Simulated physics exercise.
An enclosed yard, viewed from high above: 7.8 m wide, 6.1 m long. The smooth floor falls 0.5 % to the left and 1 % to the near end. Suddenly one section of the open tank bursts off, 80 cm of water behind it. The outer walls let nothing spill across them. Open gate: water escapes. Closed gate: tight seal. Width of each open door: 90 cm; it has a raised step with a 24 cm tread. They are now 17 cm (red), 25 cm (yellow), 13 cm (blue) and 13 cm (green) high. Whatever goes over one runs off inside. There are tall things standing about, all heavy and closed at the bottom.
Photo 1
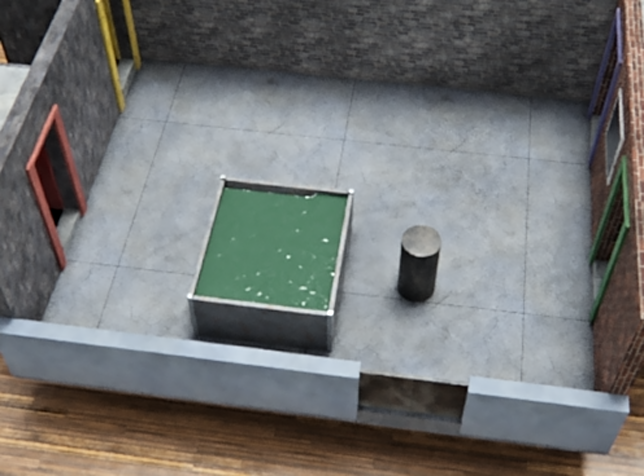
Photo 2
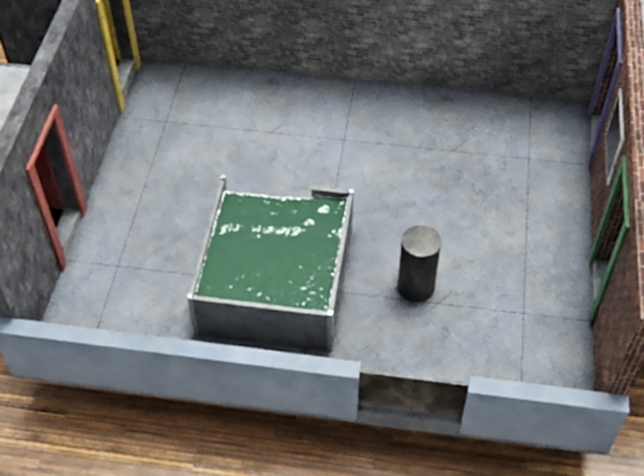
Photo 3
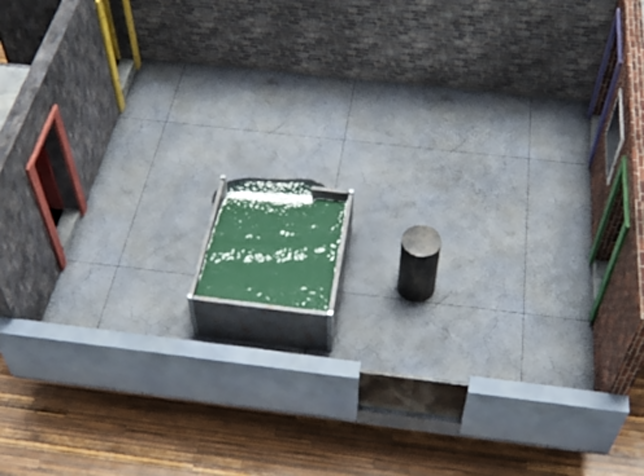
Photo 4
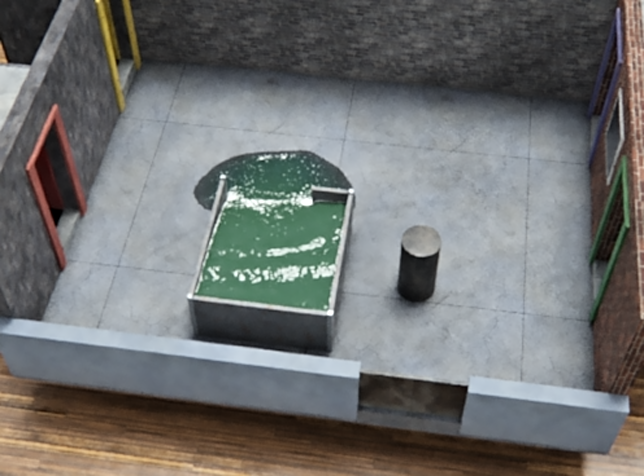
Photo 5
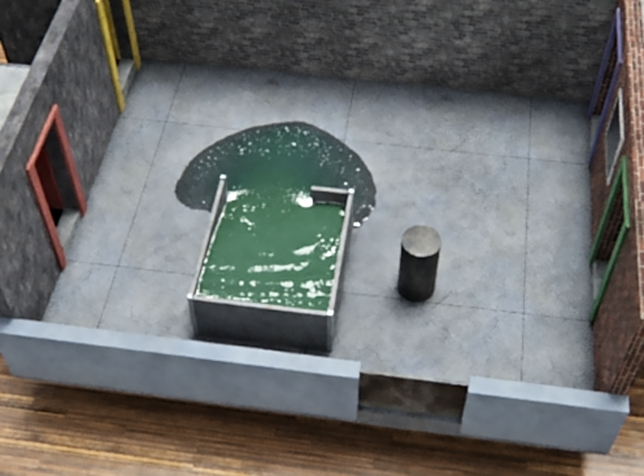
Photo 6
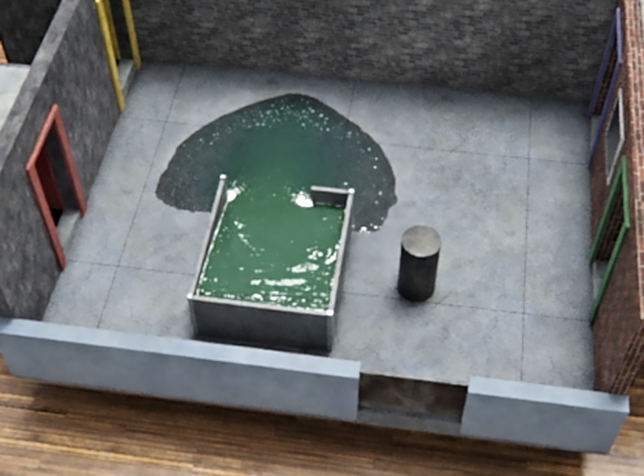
We see a walled yard from above, with an open tank of still green water beside a dark cylinder; part of the tank's far side breaks away, and water pours out, spreading across the grey floor in a widening fan.
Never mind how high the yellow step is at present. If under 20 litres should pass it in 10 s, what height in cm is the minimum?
The minimum is around 30 cm.
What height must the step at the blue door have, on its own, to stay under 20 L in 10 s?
Blue: Roughly 13.5 cm.
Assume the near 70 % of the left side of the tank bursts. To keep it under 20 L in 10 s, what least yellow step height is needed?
With that break, close to 14.5 cm.
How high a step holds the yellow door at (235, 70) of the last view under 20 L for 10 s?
Roughly 25 cm.
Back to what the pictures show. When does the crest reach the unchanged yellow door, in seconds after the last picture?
The level tops out near 1.8 seconds.
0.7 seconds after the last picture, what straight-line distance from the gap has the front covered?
Around 3.8 m from the gap.
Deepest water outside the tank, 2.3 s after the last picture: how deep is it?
About 34 cm at most.
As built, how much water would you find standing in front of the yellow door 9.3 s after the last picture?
6.5 cm.
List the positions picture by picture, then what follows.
Still water, 80 cm deep, in the open tank at (274, 246); the yellow door at (120, 43) is dry, in the first picture.
The gap is on the far side, the front 0.3 m out at a hidden place; the back of the open tank holds 80 cm, in the second picture.
The front is at (289, 183), 0.8 m from the gap on the far side; 1.2 m2 of floor is wet, 80 cm left at the back, in the third picture.
The gap is on the far side, the front 1.4 m out at (292, 154); the back of the open tank holds 80 cm, in the fourth picture.
Water pours out on the far side and has run 2.1 m, to (298, 125); about 7 cm deep outside, 74 cm at the back, in the fifth picture.
Water pours out on the far side and has run 2.7 m, to (287, 98); about 5 cm deep outside, 66 cm at the back; the yellow door at (120, 43), 3.9 m from the gap, is still 1.7 m from the nearest water, in the sixth picture.
Then, 0.7 s after the last picture water covers 30 % of the floor, deepest (42 cm) near (258, 215); it has not reached the yellow door.
Then, 2.3 s after the last picture water covers 40 % of the floor, deepest (34 cm) near (139, 64); 32 cm at the yellow door, 31 litres in over its 25 cm step.
Then, 9.3 s after the last picture water covers 100 % of the floor, deepest (16 cm) near (376, 397); 7 cm at the yellow door, 43 litres in over its 25 cm step.
At the yellow door as built, the water peaked near 36 cm, 1.7 s after the last picture.
With a step of 24.5 cm, 46 litres would have come in within the 10 s; with 33 cm, 11 litres. So under 20 litres takes about 30 cm.
